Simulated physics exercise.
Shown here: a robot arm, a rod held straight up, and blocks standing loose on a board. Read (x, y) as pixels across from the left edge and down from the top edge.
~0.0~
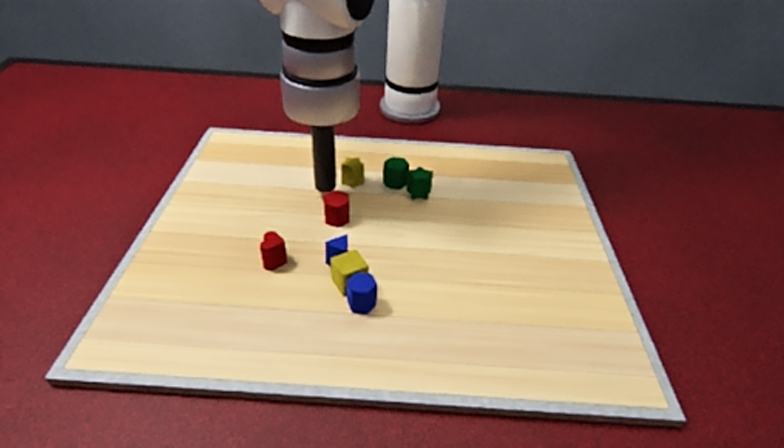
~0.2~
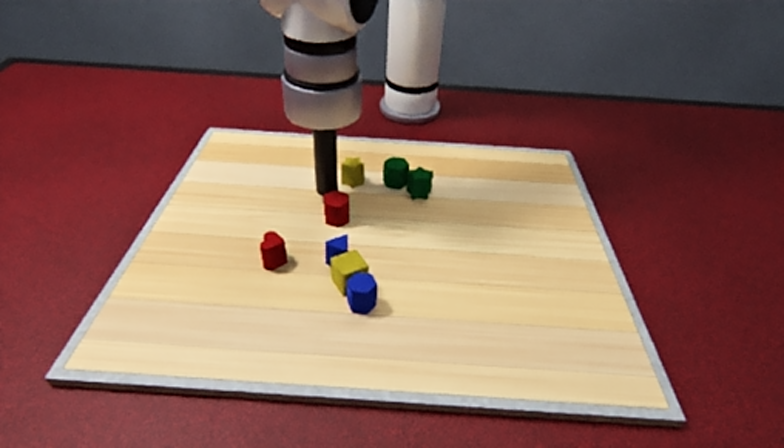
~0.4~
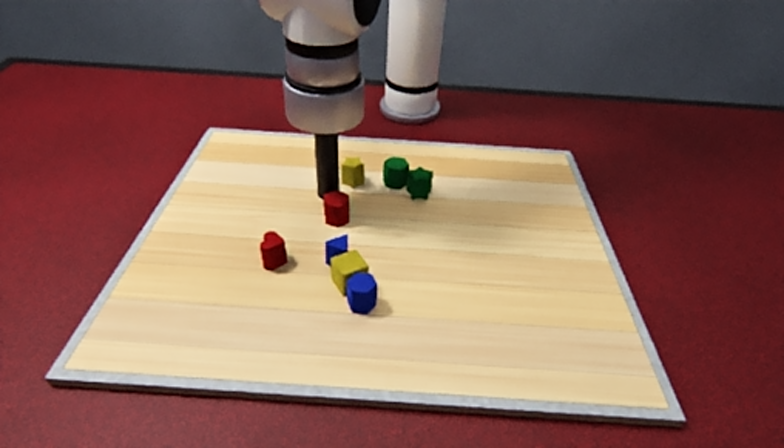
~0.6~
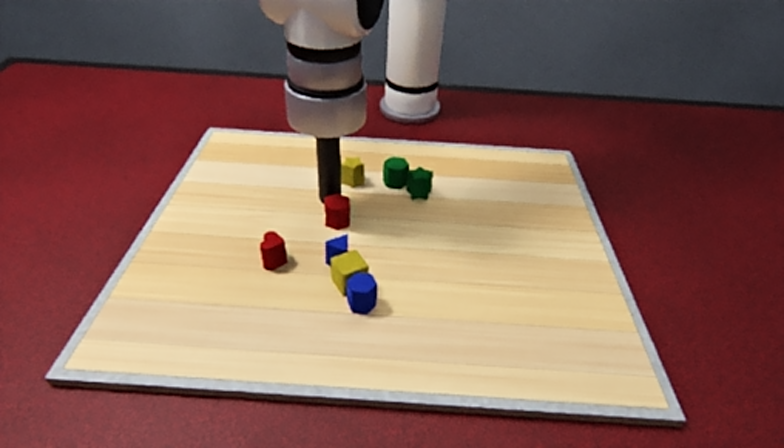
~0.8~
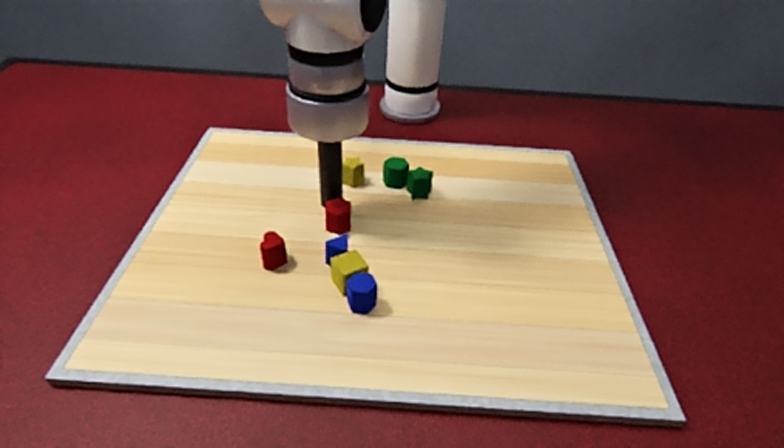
A robot arm lowers its dark rod toward the viewer and slightly nudges a red block.
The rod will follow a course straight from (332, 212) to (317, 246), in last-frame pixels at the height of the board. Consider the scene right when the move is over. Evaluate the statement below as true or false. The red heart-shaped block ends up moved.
That is false.
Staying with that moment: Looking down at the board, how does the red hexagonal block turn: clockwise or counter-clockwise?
I'd predict that, seen from above, the red hexagonal block rotates counter-clockwise.
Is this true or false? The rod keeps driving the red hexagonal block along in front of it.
Answer: False.
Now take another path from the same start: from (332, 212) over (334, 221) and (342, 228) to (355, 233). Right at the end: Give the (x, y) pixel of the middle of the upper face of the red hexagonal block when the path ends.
At (352, 229).
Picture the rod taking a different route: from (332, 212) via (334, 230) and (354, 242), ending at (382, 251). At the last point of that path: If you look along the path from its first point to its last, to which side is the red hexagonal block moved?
It is displaced to the right.
On the path given first. Halfway along, rod at (324, 220); red hexagonal block at (340, 220), turned 25° anticlockwise.
At the end, rod at (316, 237); red heart-shaped block still; red hexagonal block at (343, 225), turned 45° anticlockwise.
